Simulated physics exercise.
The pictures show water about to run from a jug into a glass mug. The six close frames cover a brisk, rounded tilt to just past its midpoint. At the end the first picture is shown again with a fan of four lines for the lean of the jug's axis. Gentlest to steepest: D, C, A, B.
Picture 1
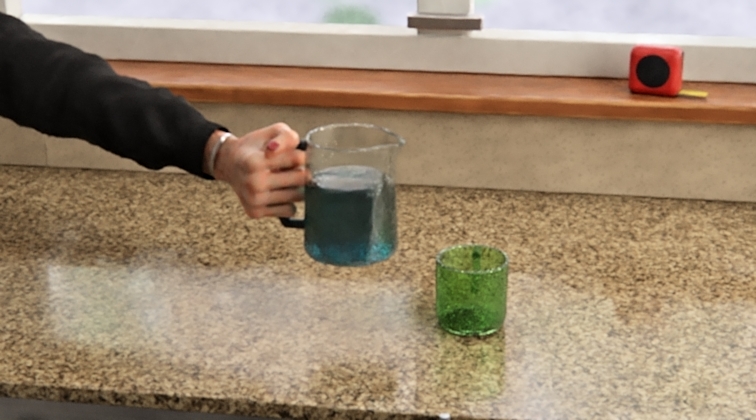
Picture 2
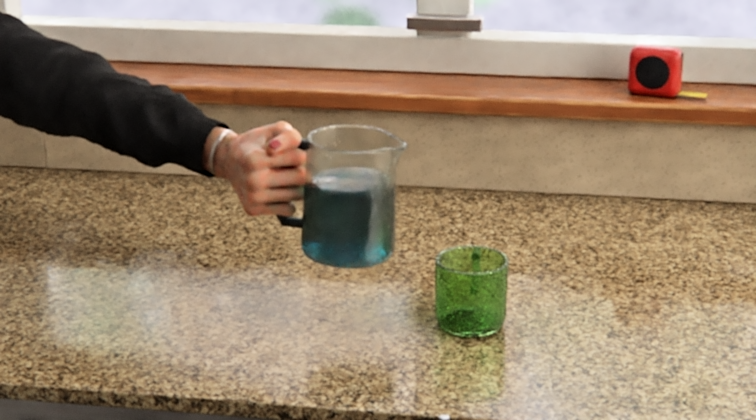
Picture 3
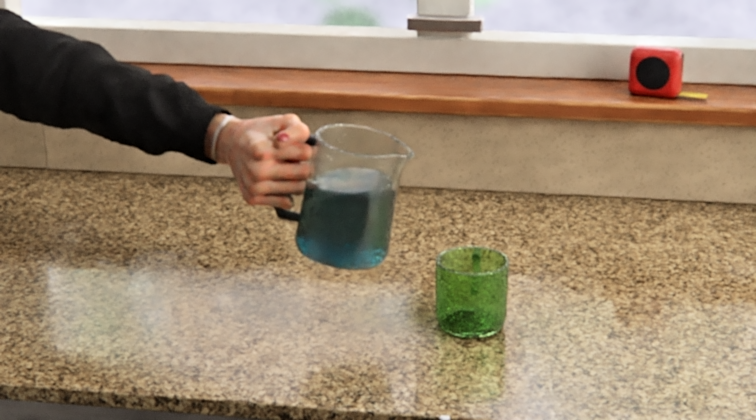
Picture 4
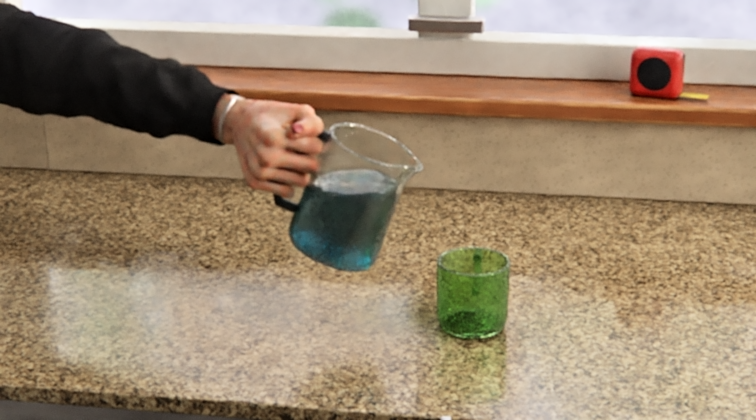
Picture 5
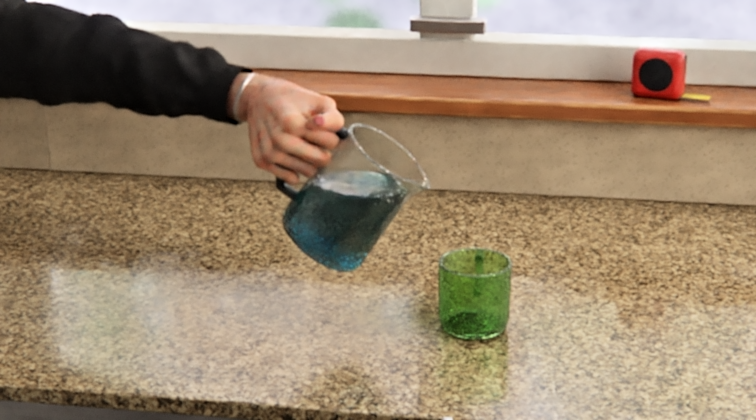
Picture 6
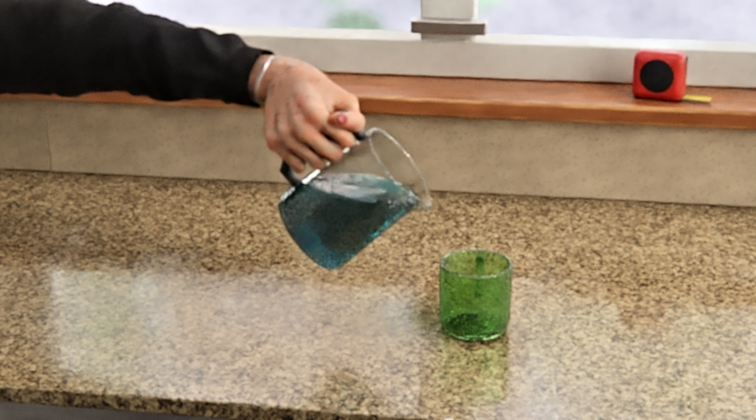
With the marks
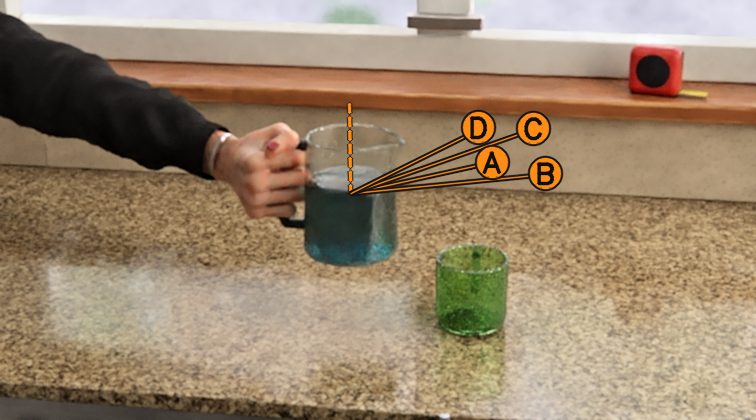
On a speckled stone counter below a window, a hand in a dark sleeve held up a clear jug of bluish water and steadily tilted it to the right, near a green glass mug.
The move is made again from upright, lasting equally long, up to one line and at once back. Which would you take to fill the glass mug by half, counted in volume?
C.
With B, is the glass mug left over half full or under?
Over.
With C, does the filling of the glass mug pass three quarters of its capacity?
No, less.
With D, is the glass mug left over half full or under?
Under half.
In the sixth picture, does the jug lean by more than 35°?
Yes.
On the marked copy, A at (475, 166); B at (529, 176); C at (518, 134); D at (463, 137).
With A, the glass mug ends with about 72 % of what it can hold.
With B, the glass mug ends with about 89 % of what it can hold; 5 % of the water is spilt.
With C, the glass mug ends with about 47 % of what it can hold.
With D, the glass mug ends with about 28 % of what it can hold.
